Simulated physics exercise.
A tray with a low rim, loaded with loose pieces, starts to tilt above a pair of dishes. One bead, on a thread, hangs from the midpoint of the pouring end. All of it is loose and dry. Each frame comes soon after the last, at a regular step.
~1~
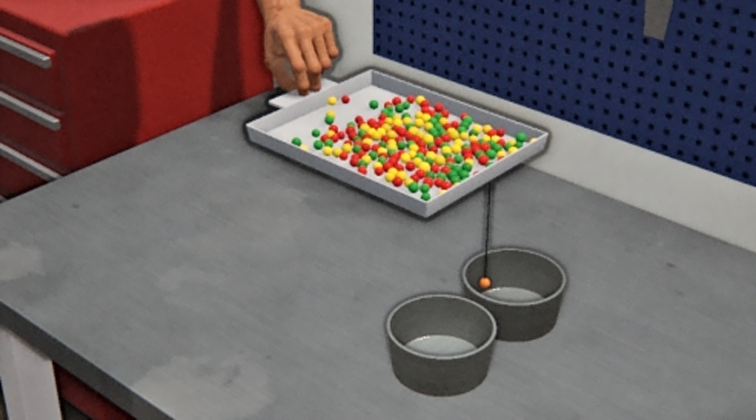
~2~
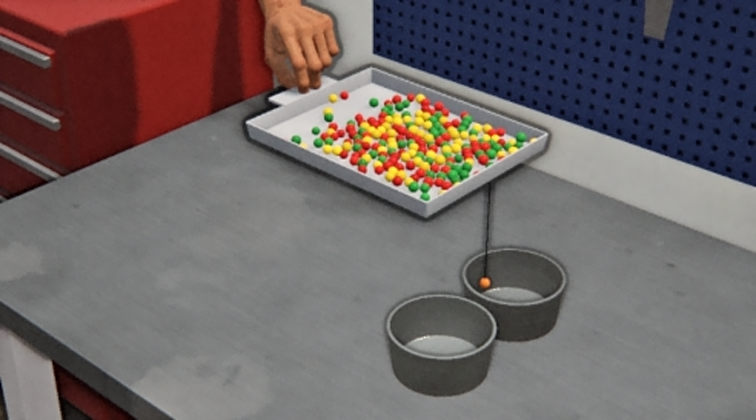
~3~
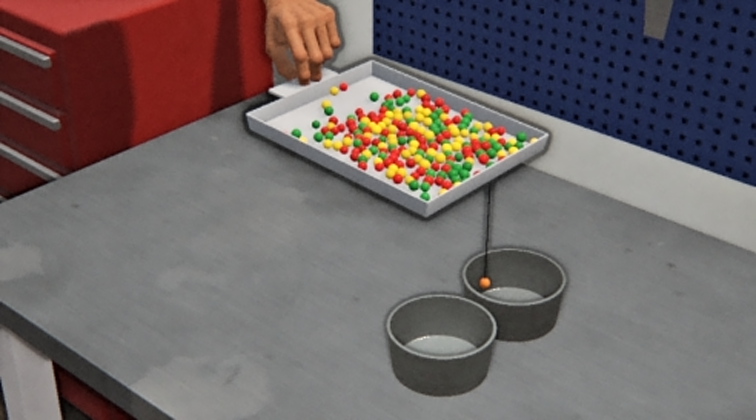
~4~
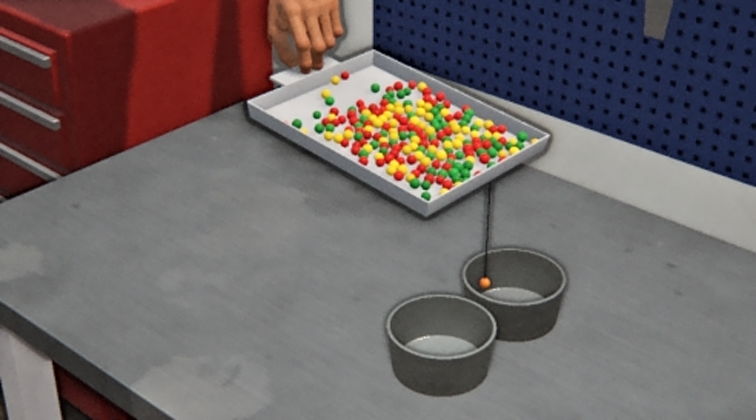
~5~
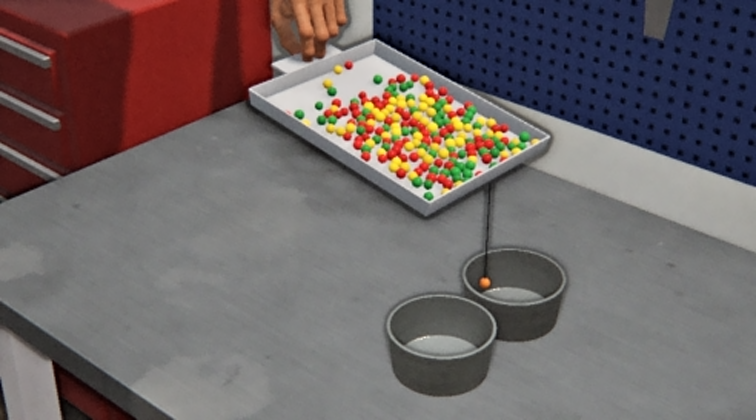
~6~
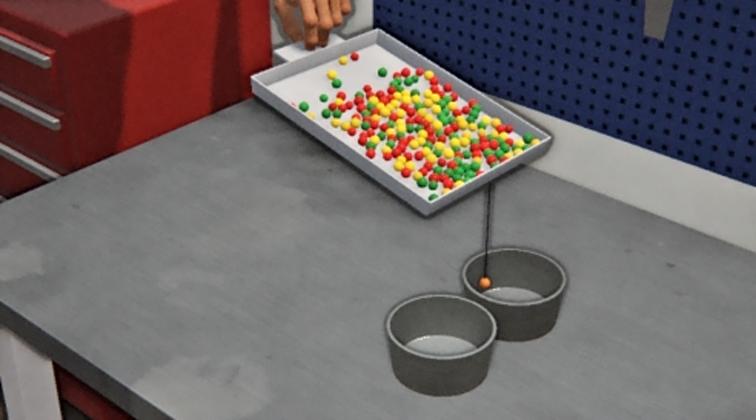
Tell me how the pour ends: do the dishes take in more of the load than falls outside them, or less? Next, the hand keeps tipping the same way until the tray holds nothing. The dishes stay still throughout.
They take in less than falls outside.
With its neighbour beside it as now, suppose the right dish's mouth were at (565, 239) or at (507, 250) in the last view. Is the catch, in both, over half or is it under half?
Short of half, then Short of half.
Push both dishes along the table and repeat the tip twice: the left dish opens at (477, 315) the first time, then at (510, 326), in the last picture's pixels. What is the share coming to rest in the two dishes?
Around 40 and then 80 per cent.
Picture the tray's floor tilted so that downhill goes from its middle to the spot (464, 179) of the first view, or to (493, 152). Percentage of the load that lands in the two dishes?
Lab note: Case 1 near 20 %, case 2 near 60 %.
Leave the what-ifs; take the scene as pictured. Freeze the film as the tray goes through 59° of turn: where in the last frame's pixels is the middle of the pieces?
Somewhere about pixel (477, 123).
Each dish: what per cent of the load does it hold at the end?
The left dish keeps near 0 in a hundred, the right dish near 20 in a hundred.
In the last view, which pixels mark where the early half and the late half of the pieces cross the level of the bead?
Half one: (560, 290), half two: (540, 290).
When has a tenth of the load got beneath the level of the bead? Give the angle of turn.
Roughly 80 degrees from level.
Soon after the last picture, tray tipped steeply; all on the tray.
A little later, tray tipped right over; a small part on the tray; a small part in the right dish; about two thirds outside both; about a quarter in the air.
Later still, tray tipped past a quarter turn; a stray few in the left dish; about a quarter in the right dish; most outside both.
By the end, tray tipped past a quarter turn; a stray few in the left dish; about a quarter in the right dish; most outside both.
